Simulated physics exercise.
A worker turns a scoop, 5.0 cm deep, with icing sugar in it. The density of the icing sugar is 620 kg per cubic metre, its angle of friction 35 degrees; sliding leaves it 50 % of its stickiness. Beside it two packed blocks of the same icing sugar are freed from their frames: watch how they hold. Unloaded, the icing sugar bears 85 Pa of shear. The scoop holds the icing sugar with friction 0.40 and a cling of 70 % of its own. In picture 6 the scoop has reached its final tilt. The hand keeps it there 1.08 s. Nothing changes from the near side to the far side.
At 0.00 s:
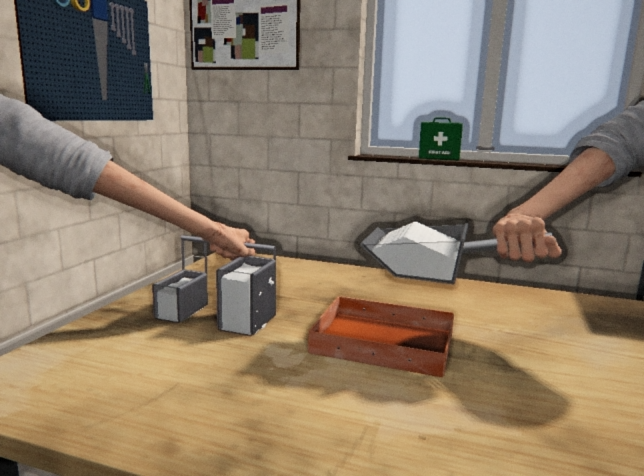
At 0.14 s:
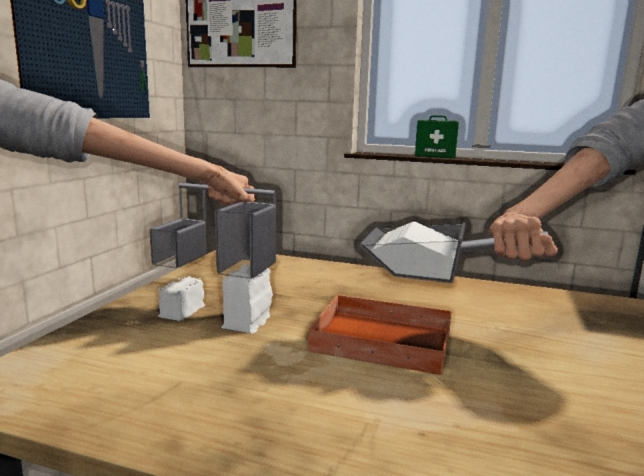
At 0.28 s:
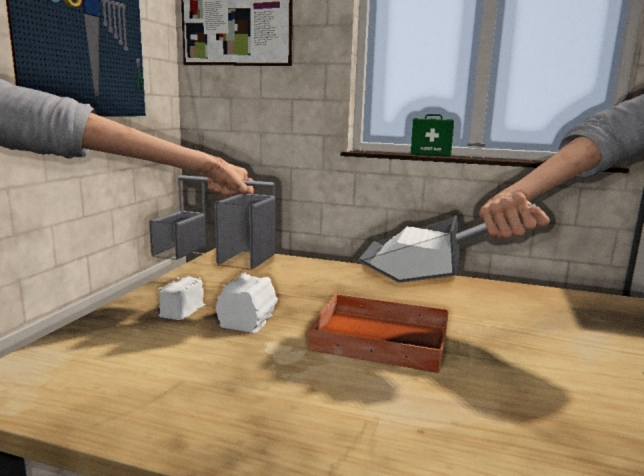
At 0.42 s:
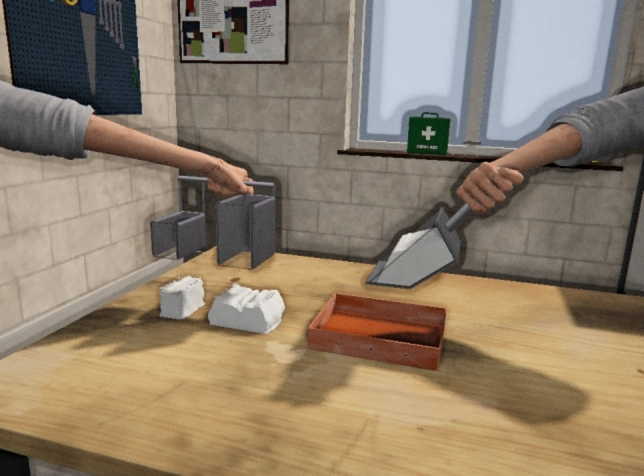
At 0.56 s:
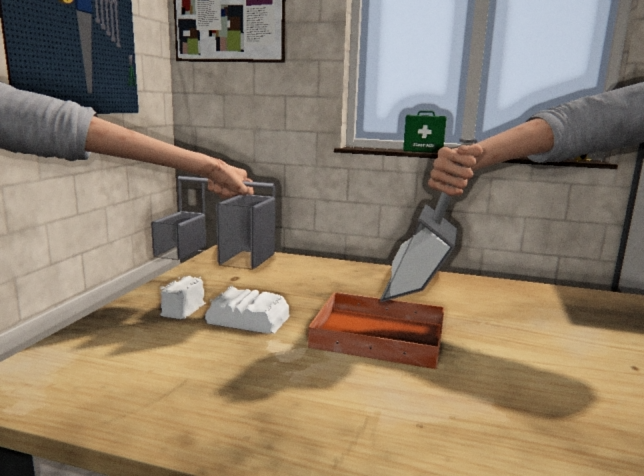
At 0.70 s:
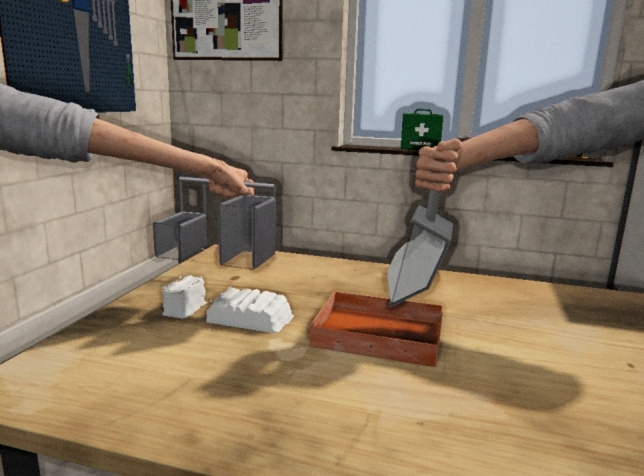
To begin with, one hand lifts a pair of grey metal moulds off two white powdery blocks while another holds a full scoop level at right. The taller block slumps into a low mound as the smaller keeps its shape, and the scoop tilts steeply, point down, over the empty red tray.
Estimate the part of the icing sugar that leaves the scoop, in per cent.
The part of the icing sugar that leaves the scoop is near 100 %.
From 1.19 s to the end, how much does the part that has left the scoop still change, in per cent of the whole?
Some 0 per cent.
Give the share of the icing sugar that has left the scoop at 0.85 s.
Near 14 %.
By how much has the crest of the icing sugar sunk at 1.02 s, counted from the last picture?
About 9.0 cm.
By 0.85 s, the scoop is at 72 degrees and 14 % has left it.
By 1.02 s, the scoop is at 72 degrees and 75 % has left it.
By 1.19 s, the scoop is at 72 degrees and 100 % has left it.
By 1.36 s, the scoop is at 72 degrees and 100 % has left it.
By 1.47 s, at the end, the scoop is at 72 degrees and 100 % has left it.
